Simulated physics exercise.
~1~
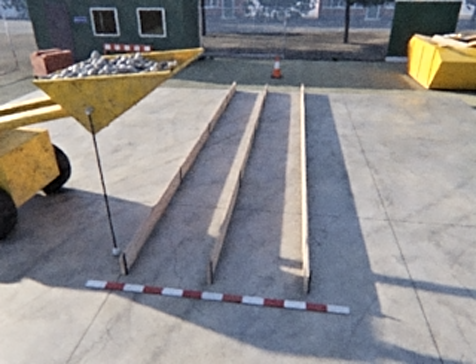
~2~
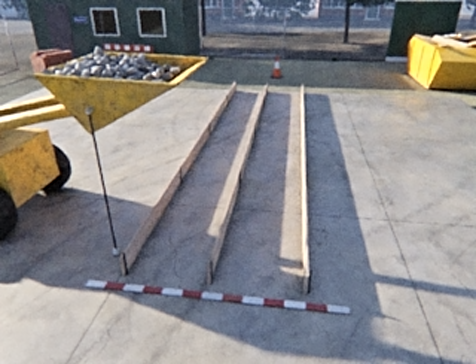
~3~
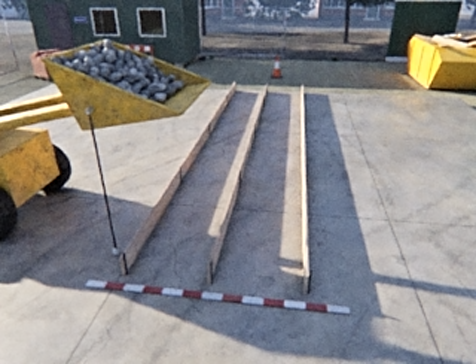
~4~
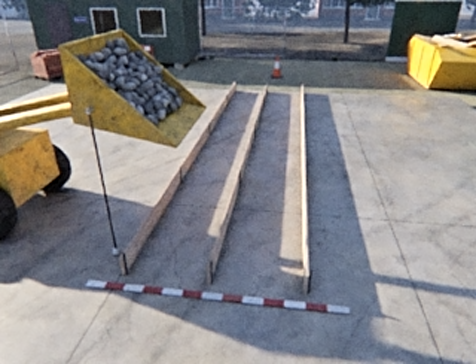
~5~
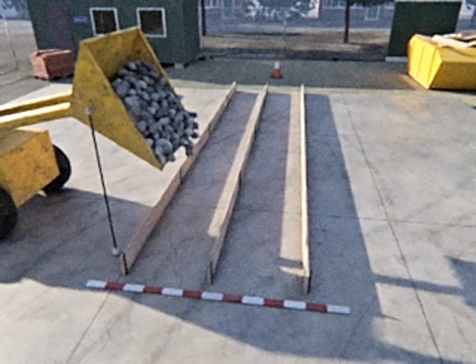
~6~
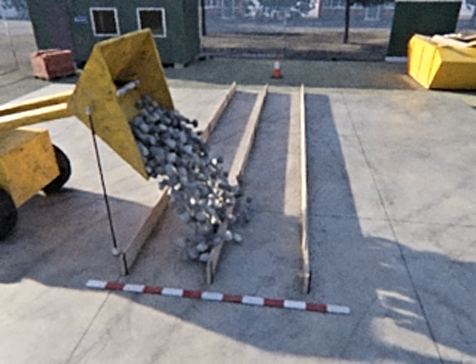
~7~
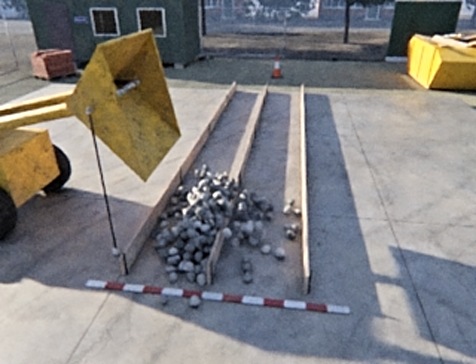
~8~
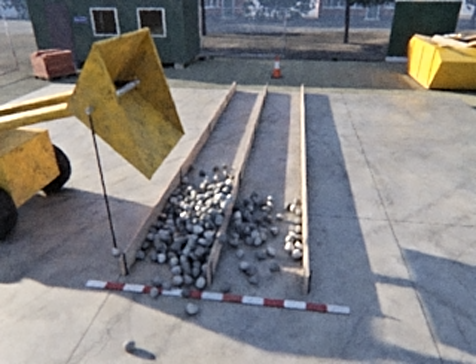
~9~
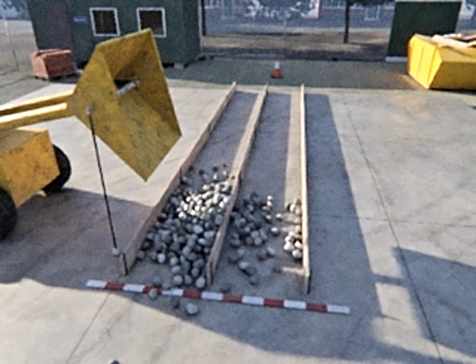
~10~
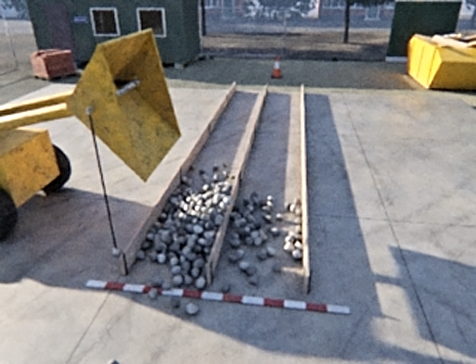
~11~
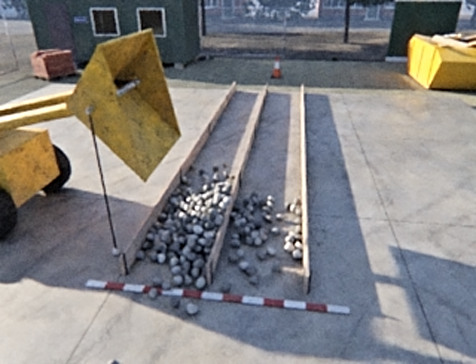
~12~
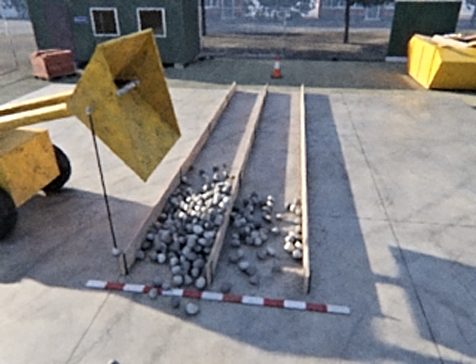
On a concrete yard, a yellow loader bucket tipped its heap of grey stones forward until they poured out between three long boards, and the empty bucket stayed tilted, with most stones in the left bay and fewer in the right.
